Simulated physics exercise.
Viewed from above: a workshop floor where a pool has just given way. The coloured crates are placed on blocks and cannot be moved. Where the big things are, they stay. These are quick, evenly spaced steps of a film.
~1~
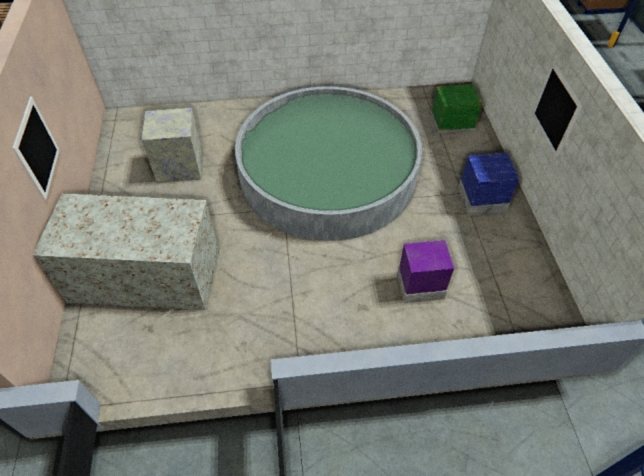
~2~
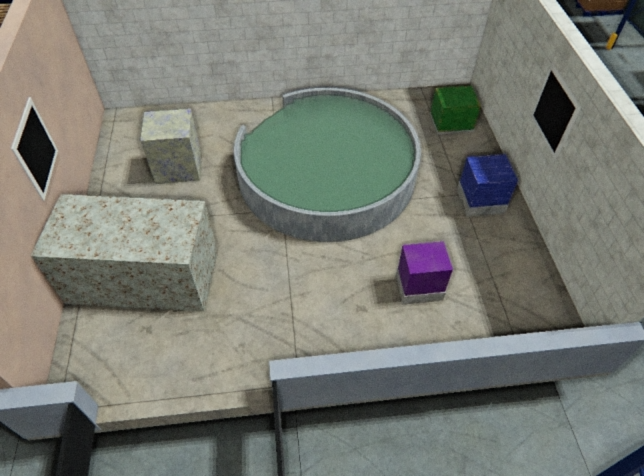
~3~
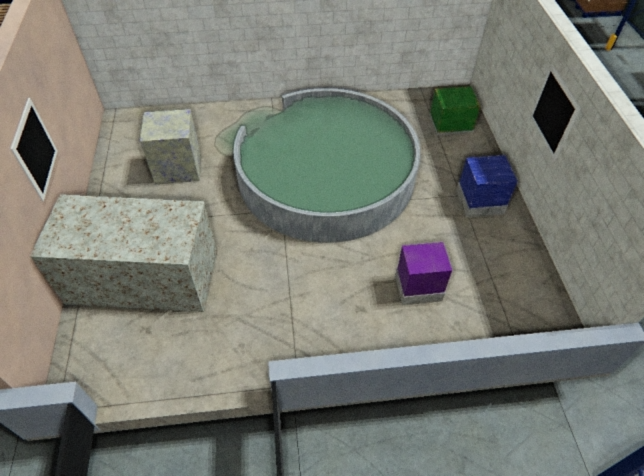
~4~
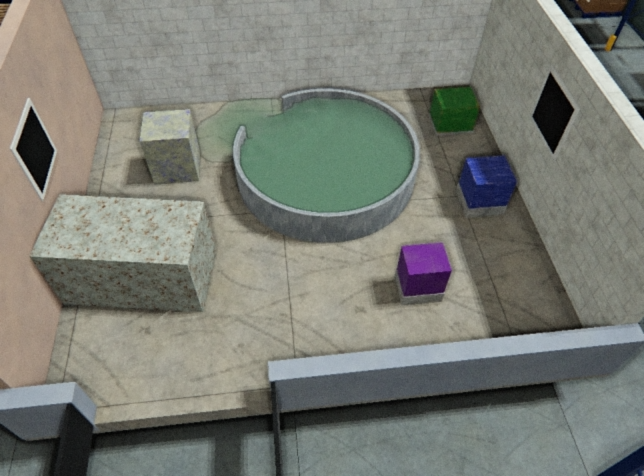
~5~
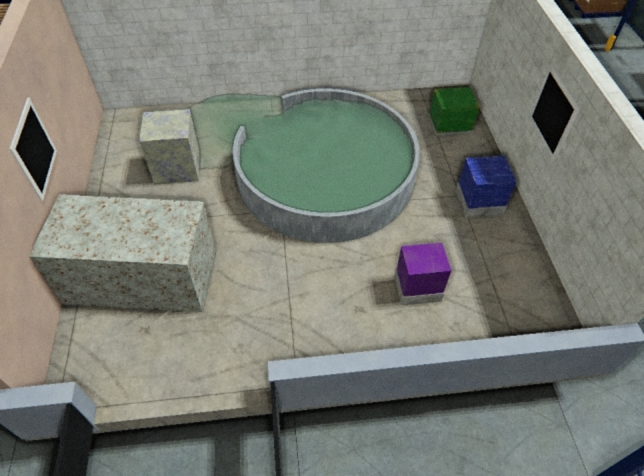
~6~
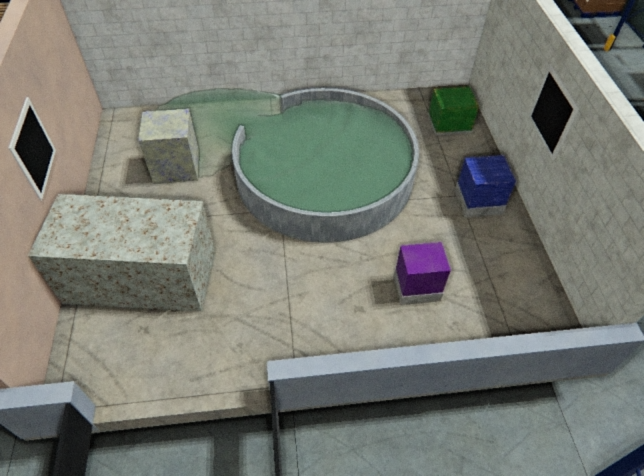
A large round grey tank of green water stands toward the back of a walled workshop floor, seen from above by a still camera. Two speckled stone blocks sit at left, with green, blue and purple cubes at right. A gap opens in the tank's far left rim, and pale green water pours out, spreading leftward across the floor along the back wall, behind the smaller block.
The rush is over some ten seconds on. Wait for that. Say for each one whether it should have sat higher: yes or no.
Purple crate - no; blue crate - no; green crate - yes.
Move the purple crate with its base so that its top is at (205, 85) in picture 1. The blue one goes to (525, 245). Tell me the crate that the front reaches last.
The last one is the blue-painted one.
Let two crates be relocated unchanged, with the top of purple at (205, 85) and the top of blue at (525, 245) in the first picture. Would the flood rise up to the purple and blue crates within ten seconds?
As I see it, the purple crate is flooded; meanwhile the blue crate is not reached.
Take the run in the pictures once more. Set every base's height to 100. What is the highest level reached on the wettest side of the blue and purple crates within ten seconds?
About 40 % and 40 %.
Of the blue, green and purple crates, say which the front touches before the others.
That's the green crate.
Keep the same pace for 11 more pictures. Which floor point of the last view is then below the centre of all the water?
Somewhere near (283, 160).
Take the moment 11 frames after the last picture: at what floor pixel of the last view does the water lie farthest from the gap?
The front's farthest point is close to (77, 231).
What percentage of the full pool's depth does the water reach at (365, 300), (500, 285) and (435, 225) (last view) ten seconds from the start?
The three come to some 8, 10 and 4 per cent respectively.
A moment on, water covers 15 % of the floor; the purple crate not reached, the blue crate not reached, the green crate not reached.
Next, water covers 20 % of the floor; the purple crate not reached, the blue crate not reached, the green crate not reached.
Then, water covers 40 % of the floor; the purple crate not reached, the blue crate not reached, the green crate water round its plinth.
Later, water covers 70 % of the floor; the purple crate water round its plinth, the blue crate water round its plinth, the green crate water round its plinth.
In the end, water covers 95 % of the floor; the purple crate stayed above the water, the blue crate stayed above the water, the green crate was topped.
